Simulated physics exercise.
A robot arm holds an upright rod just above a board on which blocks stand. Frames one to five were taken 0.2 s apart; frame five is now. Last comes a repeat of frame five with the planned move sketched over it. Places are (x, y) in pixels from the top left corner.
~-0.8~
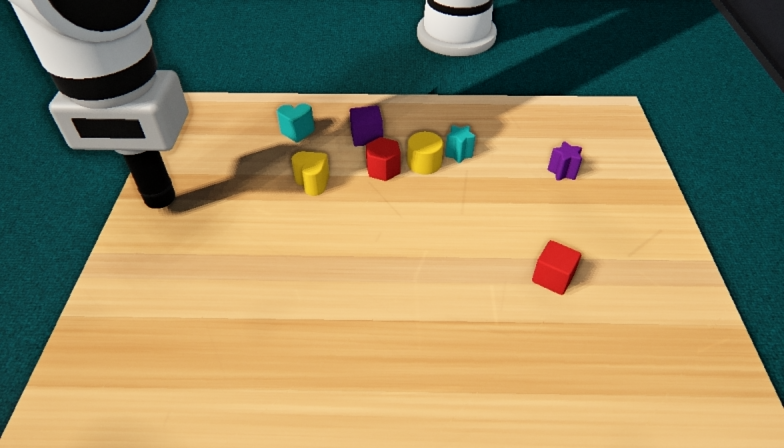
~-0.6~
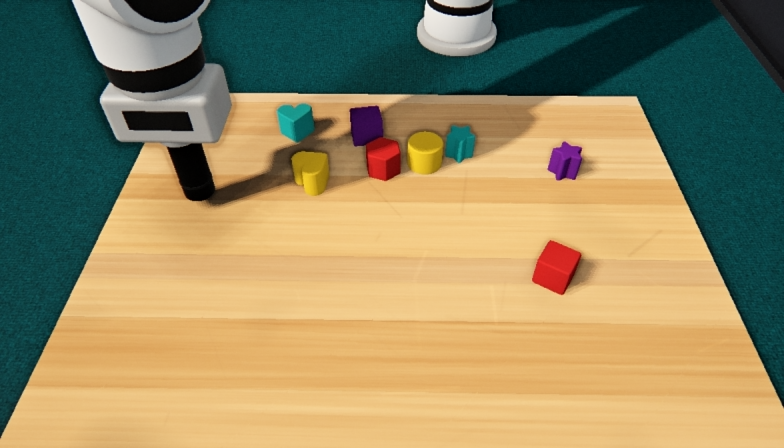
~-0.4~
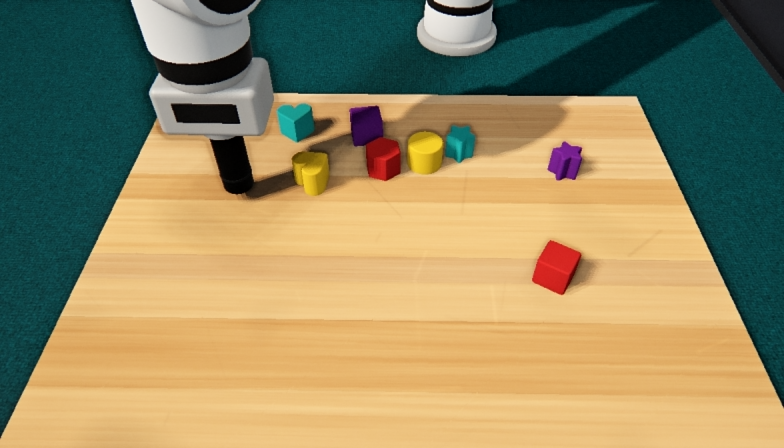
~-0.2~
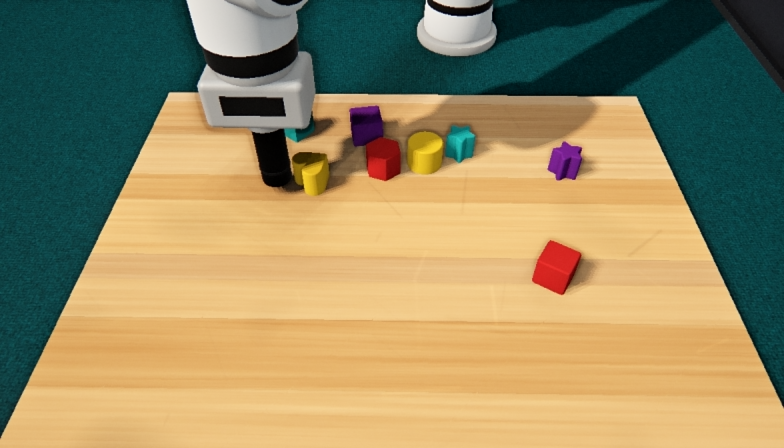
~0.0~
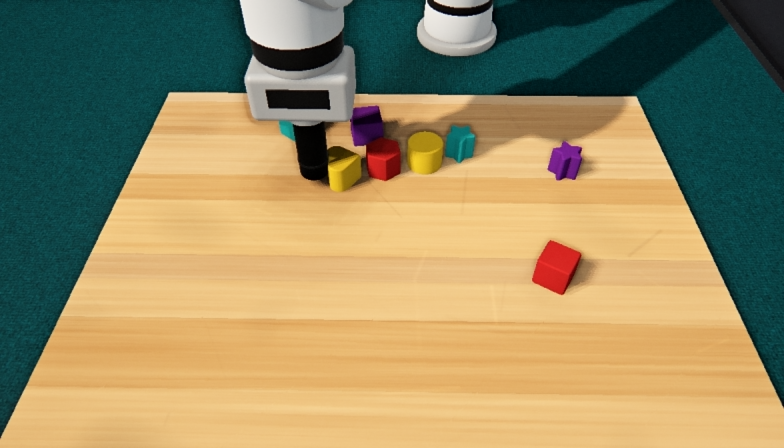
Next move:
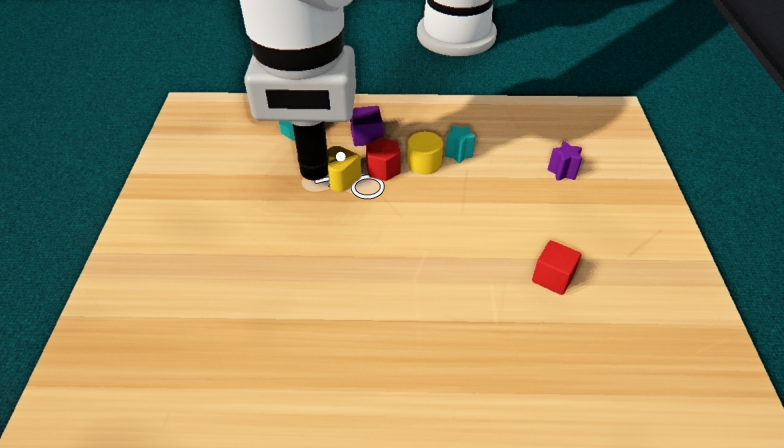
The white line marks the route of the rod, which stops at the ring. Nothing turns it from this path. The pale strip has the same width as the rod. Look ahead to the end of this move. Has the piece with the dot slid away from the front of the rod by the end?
I expect not.
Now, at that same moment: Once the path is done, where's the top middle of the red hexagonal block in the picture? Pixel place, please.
If I read the scene right, the answer is (412, 144).
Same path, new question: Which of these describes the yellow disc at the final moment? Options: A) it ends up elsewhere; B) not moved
A.
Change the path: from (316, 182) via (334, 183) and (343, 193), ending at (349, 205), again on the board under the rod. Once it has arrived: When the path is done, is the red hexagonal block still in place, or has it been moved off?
That one moves away.
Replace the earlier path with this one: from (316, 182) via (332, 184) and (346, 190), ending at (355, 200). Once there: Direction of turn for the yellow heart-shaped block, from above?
Answer: Anticlockwise.
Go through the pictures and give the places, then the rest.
The first frame shows tip of the rod at (161, 199), middles of tops, yellow heart-shaped block at (310, 161), purple four-sided block at (366, 115), red hexagonal block at (383, 148), yellow disc at (426, 141), turquoise star at (461, 132).
The second frame shows rod at (200, 192), nothing pushed.
The third frame shows rod at (239, 185), nothing pushed.
The fourth frame shows rod at (278, 178), nothing pushed.
The fifth frame shows rod at (315, 172), yellow heart-shaped block at (341, 157), purple four-sided block at (366, 115), red hexagonal block at (383, 148), yellow disc at (426, 141), turquoise star at (461, 132).
The line goes from (316, 182) through (334, 178) and (351, 182) to (368, 187); the dot is on the yellow heart-shaped block.
What follows on the original path. Halfway along, rod at (342, 170); yellow heart-shaped block at (368, 155); red hexagonal block at (399, 145), turned 25° anticlockwise; yellow disc at (433, 139).
At the end, rod at (367, 177); yellow heart-shaped block at (394, 162); purple four-sided block unmoved; red hexagonal block at (412, 144), turned 75° anticlockwise; yellow disc at (441, 133); turquoise star at (472, 130).
